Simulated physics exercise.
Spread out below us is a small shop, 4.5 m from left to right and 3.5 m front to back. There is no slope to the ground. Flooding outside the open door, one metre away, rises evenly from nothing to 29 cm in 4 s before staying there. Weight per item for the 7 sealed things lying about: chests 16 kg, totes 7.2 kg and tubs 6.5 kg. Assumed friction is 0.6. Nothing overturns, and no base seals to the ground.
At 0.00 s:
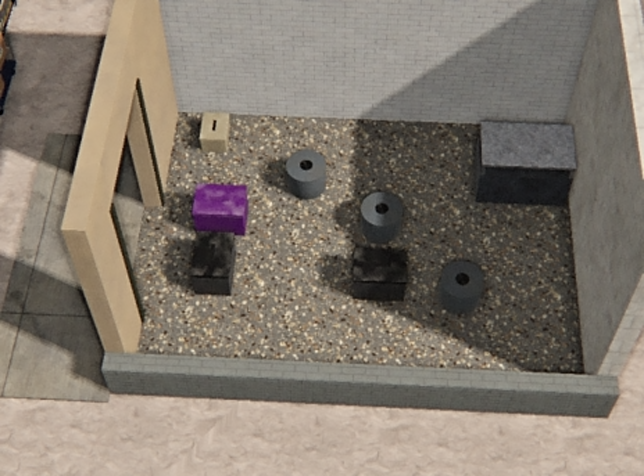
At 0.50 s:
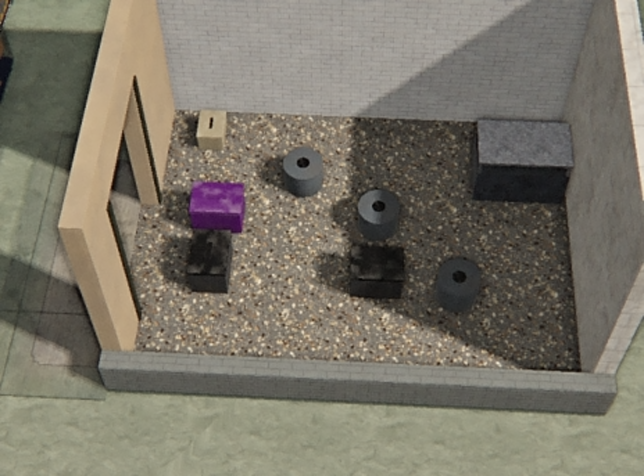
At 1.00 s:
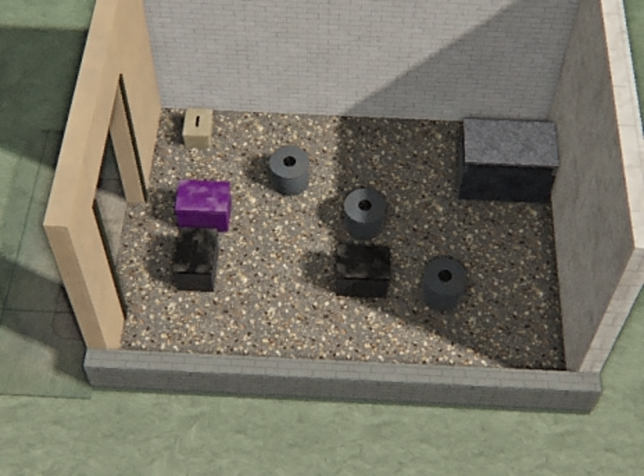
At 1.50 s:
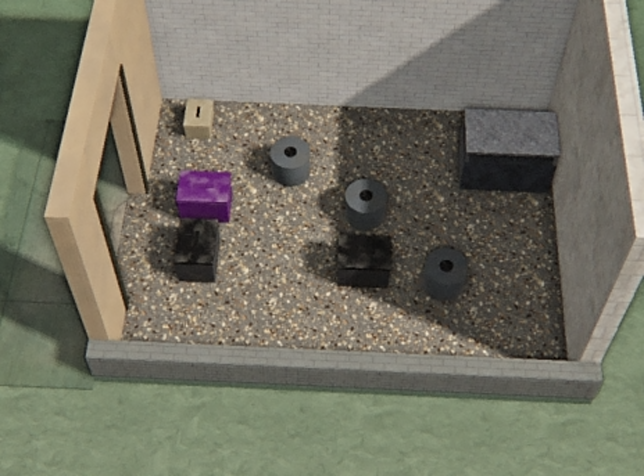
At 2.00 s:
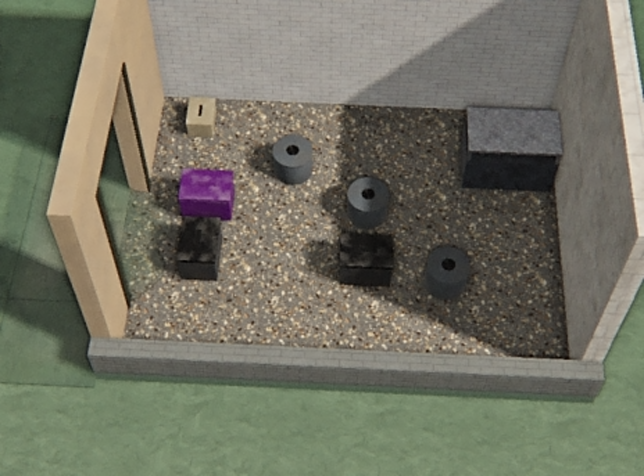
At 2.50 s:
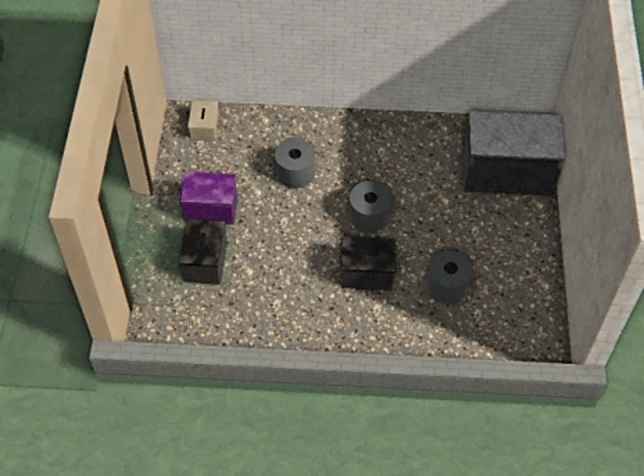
A small open-topped shop with a pebbled floor is seen from above, its pale brick wall at the back and a tan doorway on the left. A purple chest sits left of centre near a small beige box, two black blocks, three grey tubs and a dark grey counter. Greenish water spreads outside and slips faintly through the doorway, while the objects stay still and the camera shifts slightly.
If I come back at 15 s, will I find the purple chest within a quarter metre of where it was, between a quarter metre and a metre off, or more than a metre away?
By then it has been shoved a bit.
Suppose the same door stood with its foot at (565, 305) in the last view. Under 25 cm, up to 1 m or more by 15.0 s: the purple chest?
With that change, the purple chest is swept well off.
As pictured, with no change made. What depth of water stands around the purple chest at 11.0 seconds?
The depth there is around 9 cm.
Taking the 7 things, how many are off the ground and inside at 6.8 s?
Count at that moment: 5.
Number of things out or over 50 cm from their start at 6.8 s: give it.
I make it 6.
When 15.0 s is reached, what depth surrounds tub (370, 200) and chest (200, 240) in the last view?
About 24 and 27 cm.
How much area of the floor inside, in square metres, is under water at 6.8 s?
Somewhere around 15 m2, roughly.
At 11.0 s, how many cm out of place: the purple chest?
About 40 cm by then.
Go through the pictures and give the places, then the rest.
The purple chest at (220, 199) rests on the ground; water covers 0.0 m2; 0 of 7 have shifted, in the first frame.
The purple chest at (217, 197) rests on the ground; 0.0 m2 under water; 0 of 7 have shifted, in the second frame.
The purple chest at (203, 195), on the bottom; 0.0 m2 under water; 0 of 7 have shifted, in the third frame.
The purple chest at (204, 186) rests on the ground; 0.0 m2 under water; 0 of 7 have shifted, in the fourth frame.
The purple chest at (206, 184), on the bottom; water covers 0.3 m2; 0 of 7 have shifted, in the fifth frame.
The purple chest at (208, 188) rests on the ground; 0.8 m2 under water; 0 of 7 have shifted, in the sixth frame.
After 3.5 s the purple chest is near (220, 173), 0.2 m from its start, aground; 0 afloat.
After 6.8 s the purple chest is near (240, 133), 0.8 m from its start, aground; 5 afloat.
After 11.0 s the purple chest is near (211, 159), 0.4 m from its start, afloat; 7 afloat.
After 15.0 s the purple chest is near (220, 139), 0.6 m from its start, afloat; 7 afloat.
